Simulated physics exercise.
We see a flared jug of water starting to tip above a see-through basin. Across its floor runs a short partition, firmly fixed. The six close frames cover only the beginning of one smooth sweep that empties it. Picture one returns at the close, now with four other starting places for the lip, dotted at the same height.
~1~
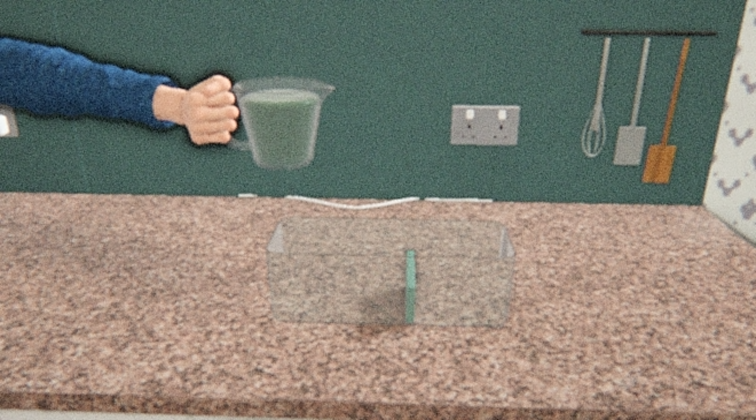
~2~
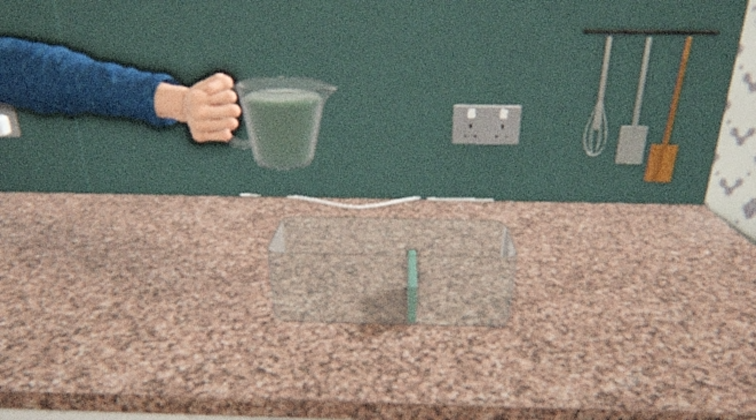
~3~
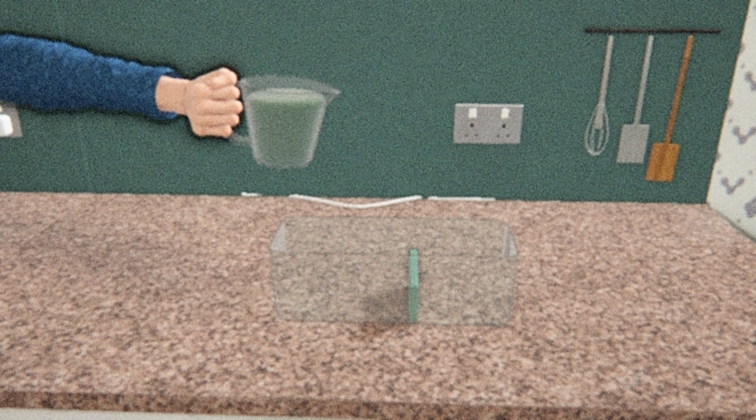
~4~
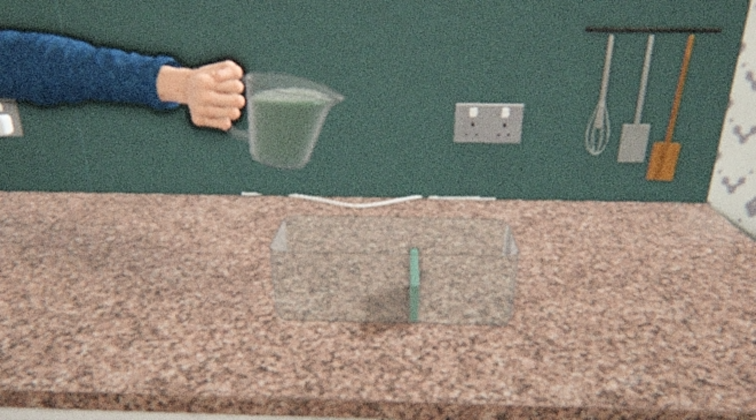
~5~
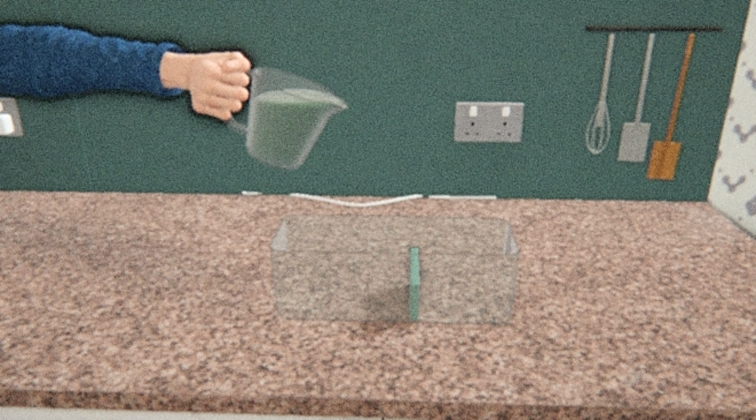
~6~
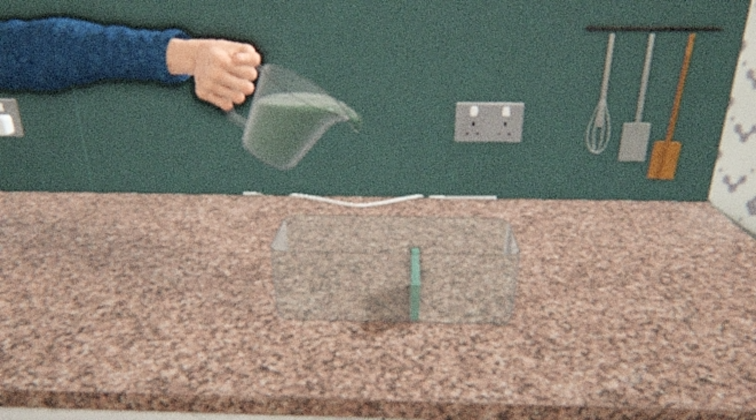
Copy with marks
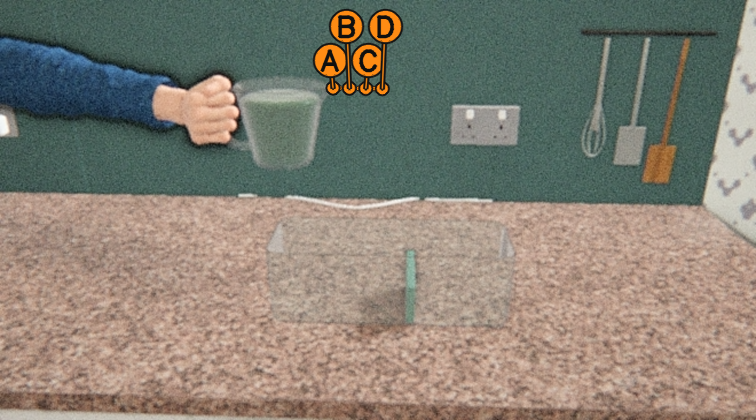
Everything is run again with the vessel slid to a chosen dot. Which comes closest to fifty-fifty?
The answer is dot C.
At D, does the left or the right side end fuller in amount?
More ends on the right.
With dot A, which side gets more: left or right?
More ends on the left.
On the marked copy, A at (333, 88); B at (349, 88); C at (365, 88); D at (382, 88).
If A is chosen, about 93 % ends left of the wall and 2 % right of it; 4 % is lost outside.
If B is chosen, about 78 % ends left of the wall and 19 % right of it; 3 % is lost outside.
If C is chosen, about 43 % ends left of the wall and 56 % right of it.
If D is chosen, about 15 % ends left of the wall and 84 % right of it.
